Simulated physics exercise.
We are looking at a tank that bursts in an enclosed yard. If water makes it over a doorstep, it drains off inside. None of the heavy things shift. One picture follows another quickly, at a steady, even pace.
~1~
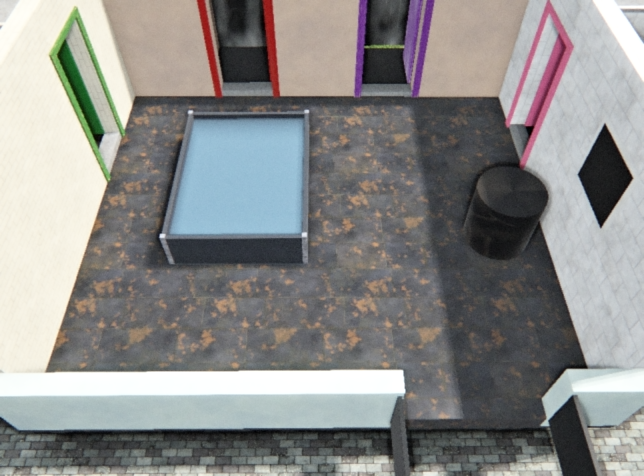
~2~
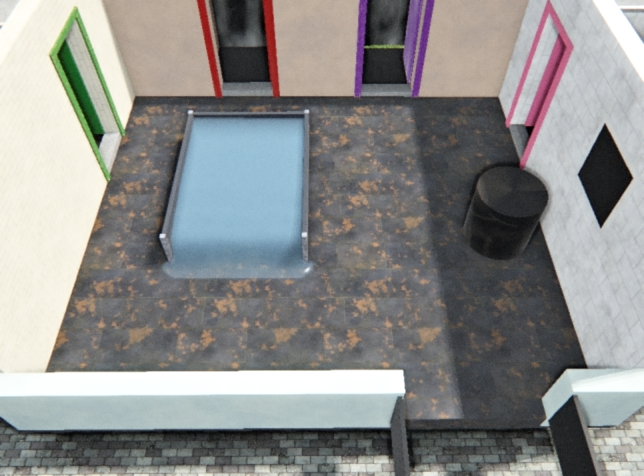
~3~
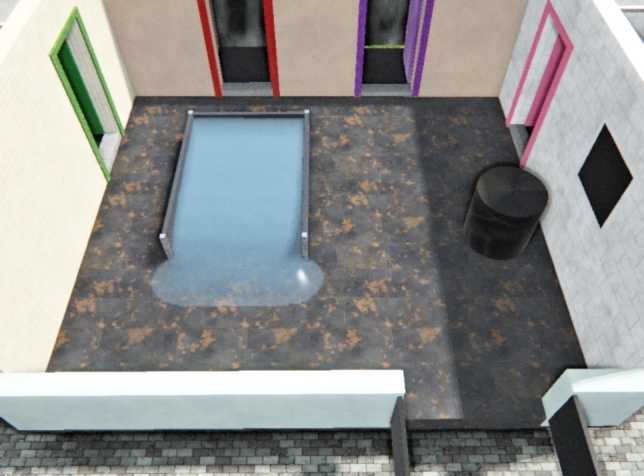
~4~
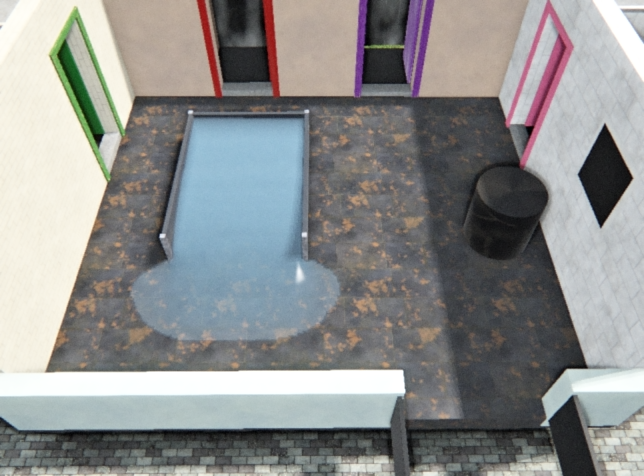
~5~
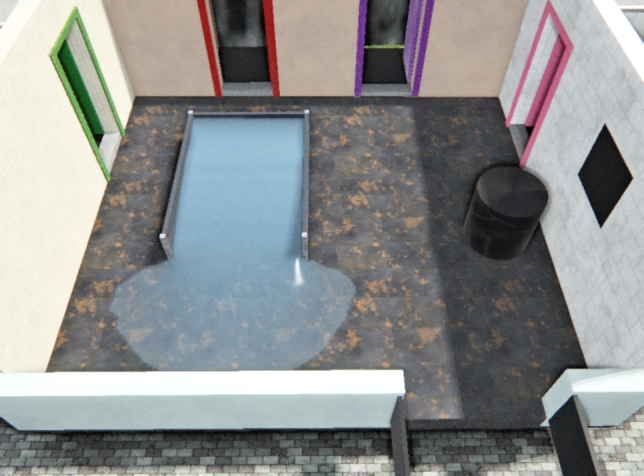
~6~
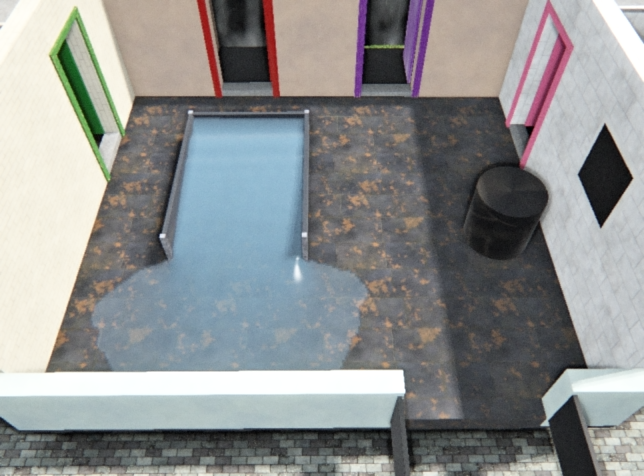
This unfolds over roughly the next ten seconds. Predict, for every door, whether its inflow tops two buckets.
Outcome: The green door doesn't overshoot the mark there. The purple door doesn't overshoot the mark there. The red door doesn't overshoot the mark there. The pink door doesn't overshoot the mark there.
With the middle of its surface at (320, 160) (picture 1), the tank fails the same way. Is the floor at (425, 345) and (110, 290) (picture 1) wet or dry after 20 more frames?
Submerged and submerged.
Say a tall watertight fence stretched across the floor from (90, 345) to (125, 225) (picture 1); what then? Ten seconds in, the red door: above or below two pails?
Looking at it, red door doesn't reach it.
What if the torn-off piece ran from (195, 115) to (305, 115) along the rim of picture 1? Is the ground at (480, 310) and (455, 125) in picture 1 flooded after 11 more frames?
Log: Point 1 unreached; point 2 inundated.
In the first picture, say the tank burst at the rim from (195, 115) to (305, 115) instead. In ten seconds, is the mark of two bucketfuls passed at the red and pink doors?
The red door tops the limit and the pink door tops the limit.
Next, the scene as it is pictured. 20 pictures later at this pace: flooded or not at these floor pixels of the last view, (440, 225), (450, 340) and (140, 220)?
Result, in that order: Not wetted / wetted / wetted.
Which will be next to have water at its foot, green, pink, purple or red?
Clearly the green one.
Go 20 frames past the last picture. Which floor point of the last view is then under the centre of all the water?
Estimate: (247, 294).
A moment on, water covers 25 % of the floor; the green door not reached, the purple door not reached, the red door not reached, the pink door not reached.
Next, water covers 30 % of the floor; the green door not reached, the purple door not reached, the red door not reached, the pink door not reached.
Then, water covers 50 % of the floor; the green door not reached, the purple door not reached, the red door not reached, the pink door not reached.
Later, water covers 75 % of the floor; the green door wet at the sill, nothing in, the purple door not reached, the red door wet at the sill, nothing in, the pink door wet at the sill, nothing in.
In the end, water covers 100 % of the floor; the green door wet at the sill, nothing in, the purple door wet at the sill, nothing in, the red door wet at the sill, nothing in, the pink door under two buckets in.
